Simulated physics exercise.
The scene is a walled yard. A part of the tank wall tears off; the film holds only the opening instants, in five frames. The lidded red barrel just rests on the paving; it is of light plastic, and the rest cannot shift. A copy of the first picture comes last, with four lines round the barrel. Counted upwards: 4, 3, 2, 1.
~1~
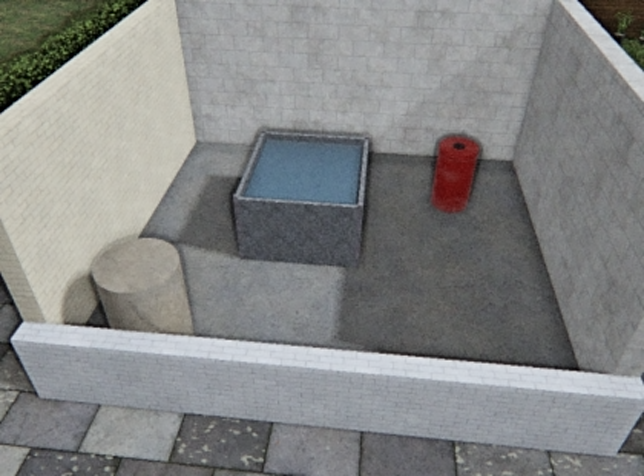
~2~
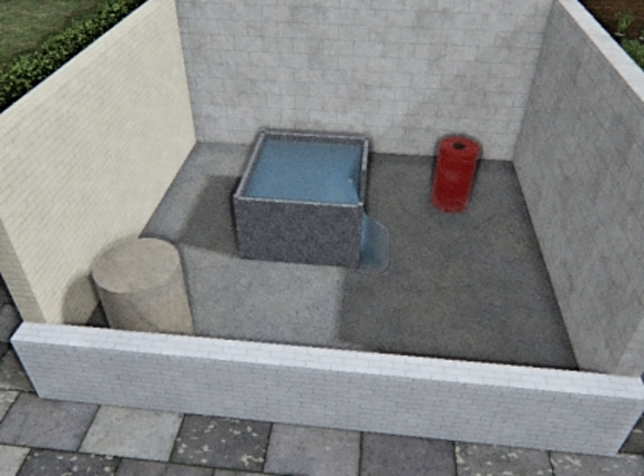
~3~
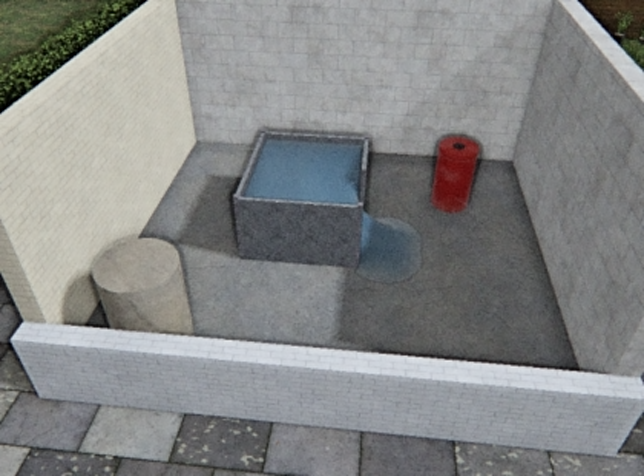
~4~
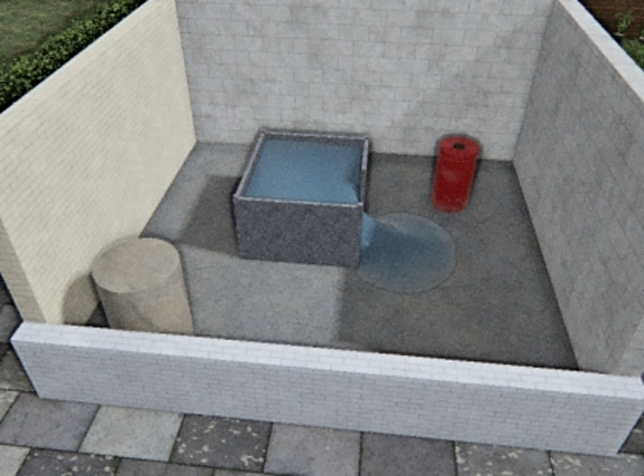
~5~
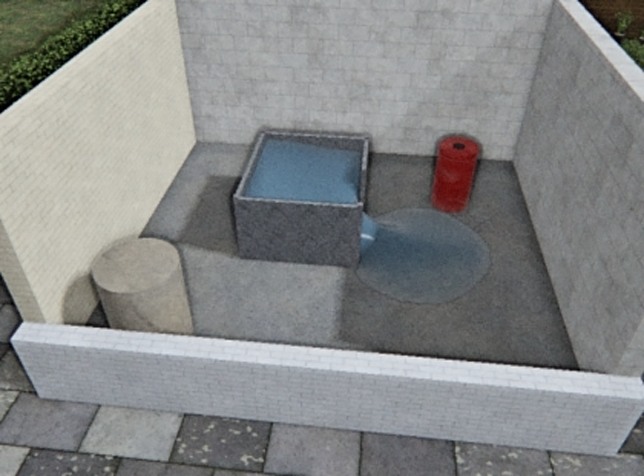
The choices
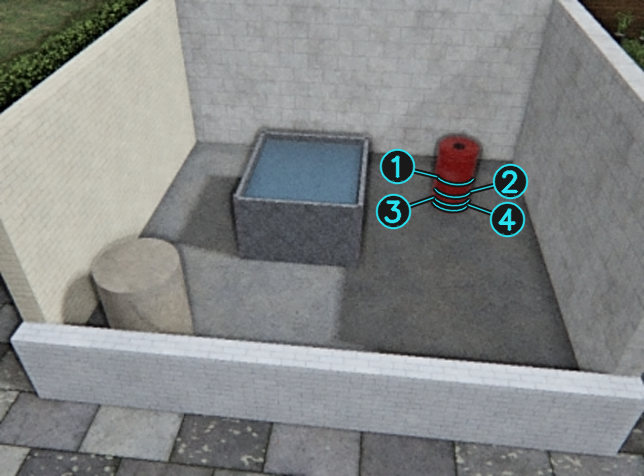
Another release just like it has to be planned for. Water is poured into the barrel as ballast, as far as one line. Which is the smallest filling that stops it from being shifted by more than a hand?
The answer is line 3.
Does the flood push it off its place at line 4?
Yes.
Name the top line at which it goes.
Here it is line 4.
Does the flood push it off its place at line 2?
No, that is safe.
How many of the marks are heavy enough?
Three.
On the marked copy, 1 at (456, 184); 2 at (453, 197); 3 at (452, 205); 4 at (451, 210); from the bottom up 4, 3, 2, 1.
With 1, it does not move.
With 2, it does not move.
With 3, it does not move.
With 4, it is pushed about its own width away.
